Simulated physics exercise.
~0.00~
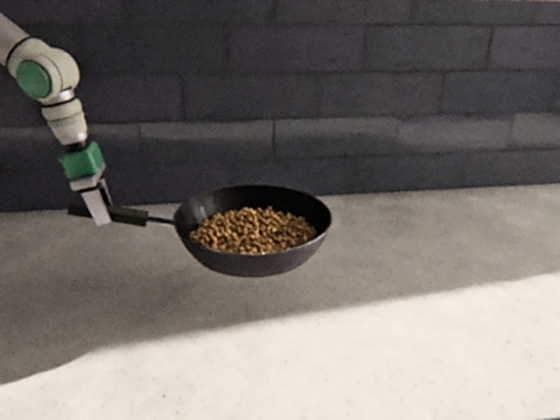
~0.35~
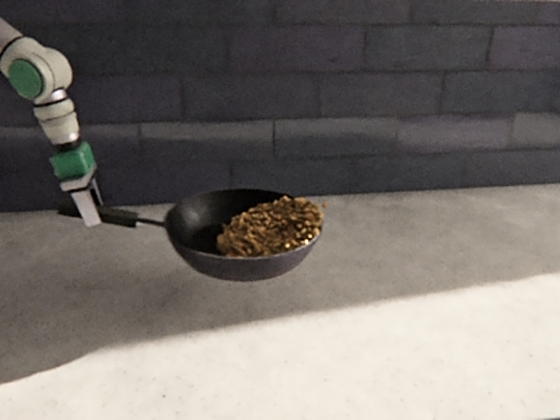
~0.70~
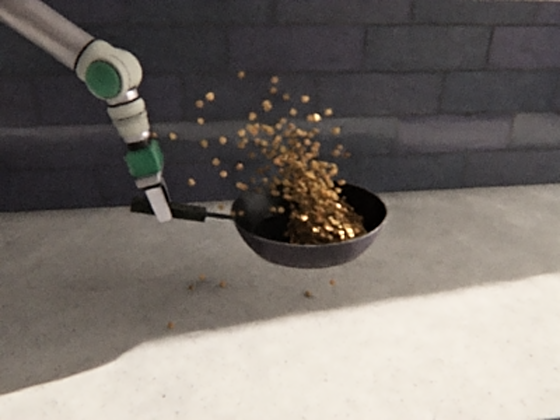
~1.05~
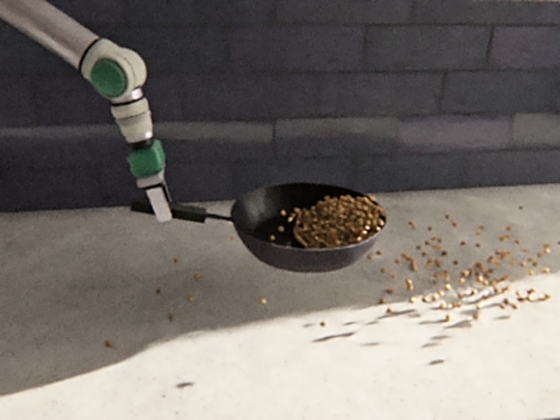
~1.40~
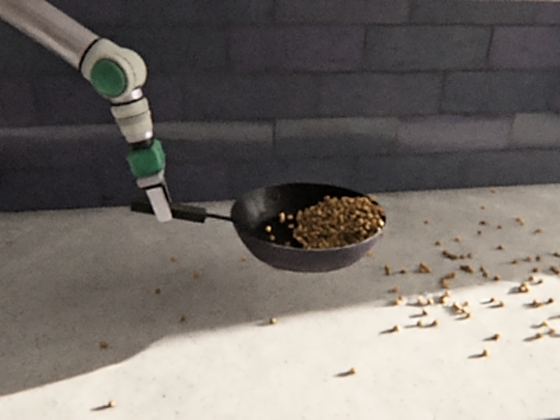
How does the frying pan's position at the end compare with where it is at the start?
At the end the frying pan is a little farther to the right than at the start, at about the same height.
